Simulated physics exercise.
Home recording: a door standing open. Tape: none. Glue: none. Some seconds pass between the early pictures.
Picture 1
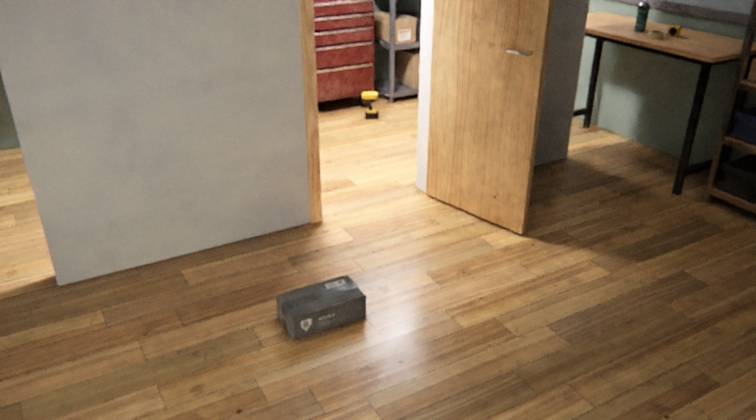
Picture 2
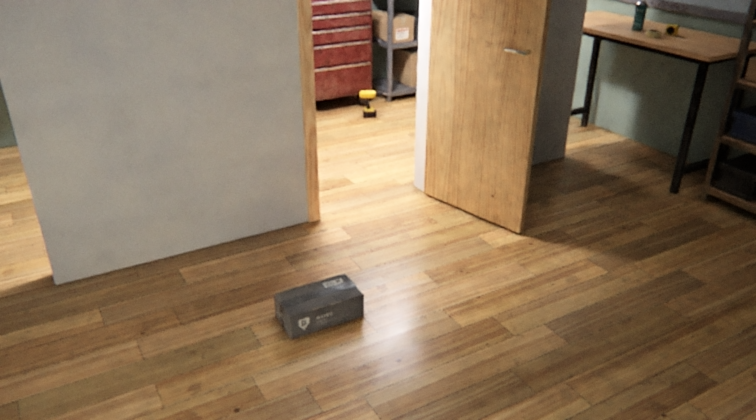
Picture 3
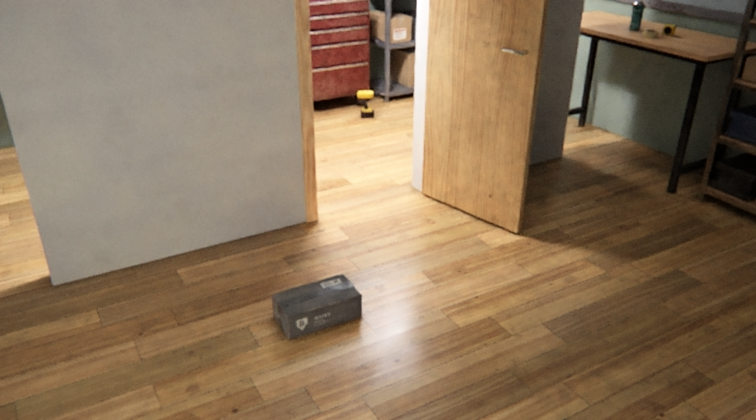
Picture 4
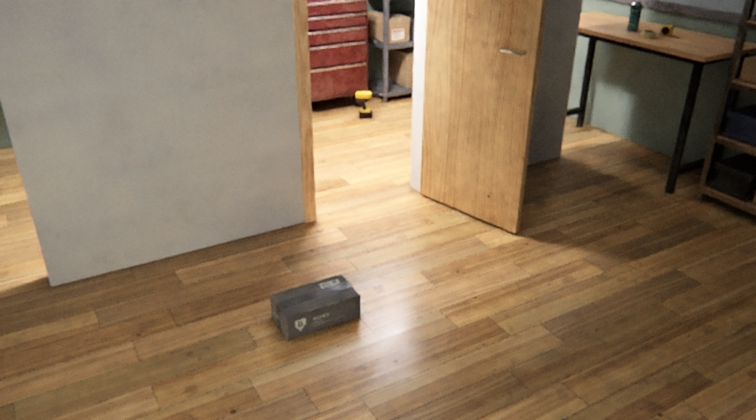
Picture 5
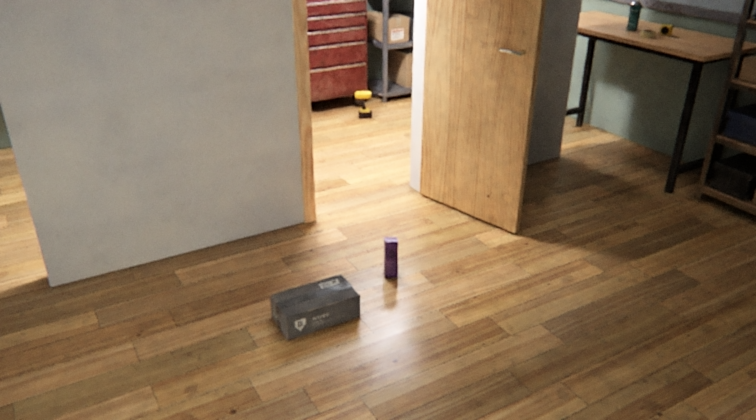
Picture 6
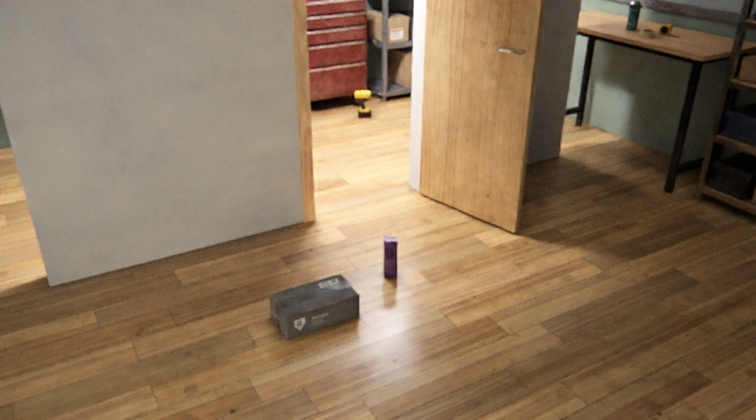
The clip opens on a wooden floor with a grey parcel lying in front of a wide-open door, and nothing but a slight shift of the view changes at first. Then a small purple carton appears upright behind the parcel, to its right, while the door and parcel stay still.
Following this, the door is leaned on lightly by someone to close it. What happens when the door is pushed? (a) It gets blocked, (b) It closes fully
Option b: It closes fully.
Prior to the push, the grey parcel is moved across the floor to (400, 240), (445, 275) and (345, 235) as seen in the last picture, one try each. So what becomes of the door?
The door is obstructed in the first try, meets the jamb in the second and is obstructed in the third.
Then, 0.50 s after the last picture, door 84° open.
Then, 0.80 s after the last picture, door 58° open.
Then, 1.10 s after the last picture, door 30° open.
Then, 1.30 s after the last picture, door 10° open.
At rest, door 0° open; both in place. Seen from the same camera at the end, purple carton near (390, 257).
